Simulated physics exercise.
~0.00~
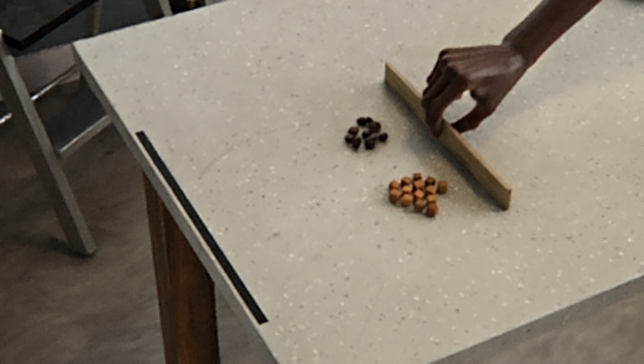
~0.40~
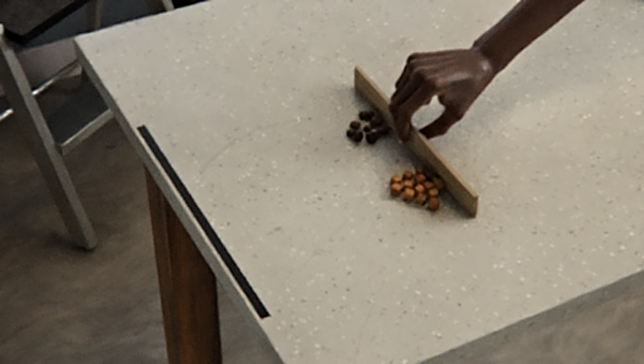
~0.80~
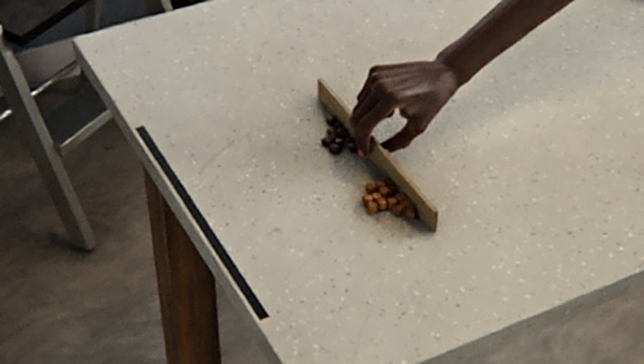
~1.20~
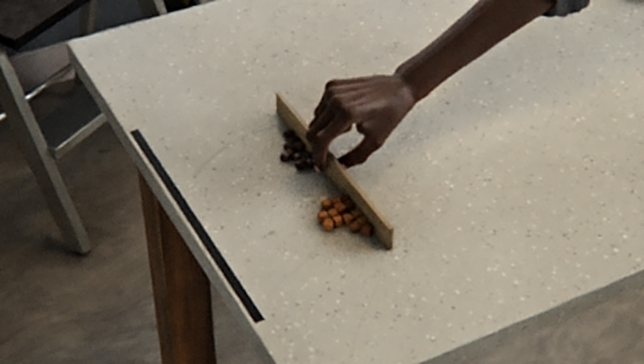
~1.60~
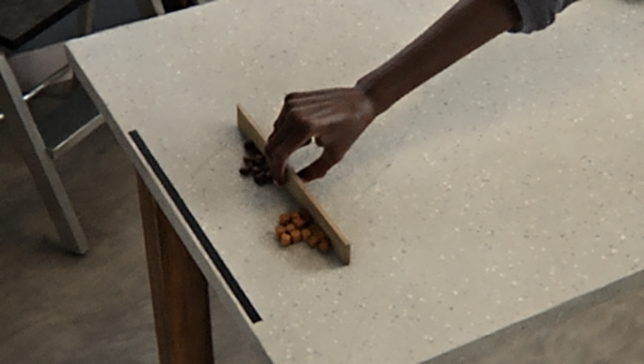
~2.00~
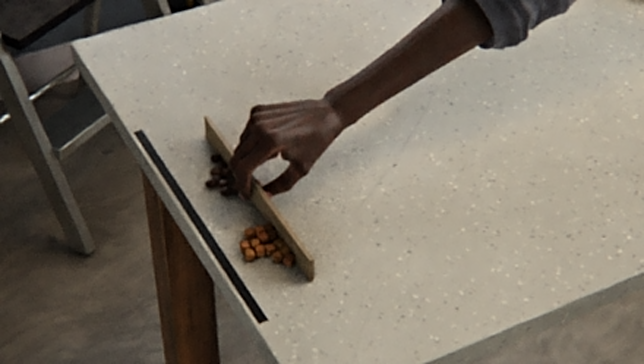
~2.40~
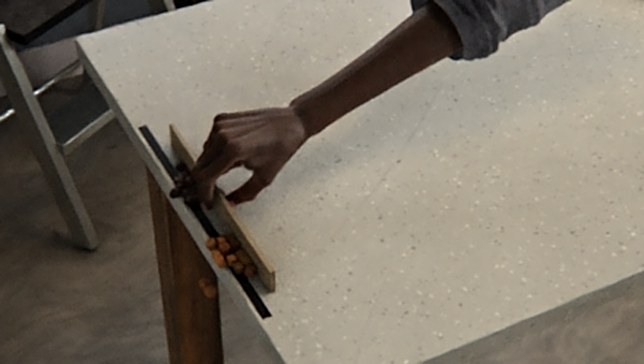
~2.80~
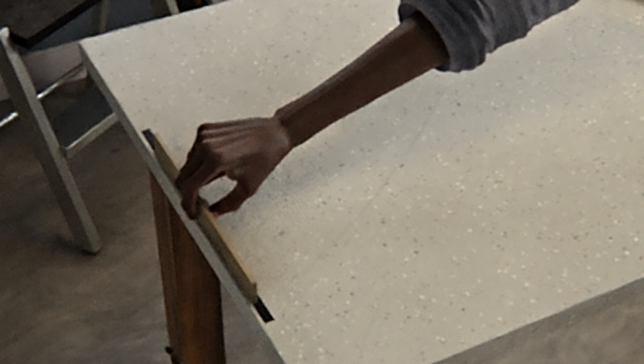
Hand sweeping two small piles of dark and orange-brown pieces leftward with a wooden strip, pushing them over the table's edge.
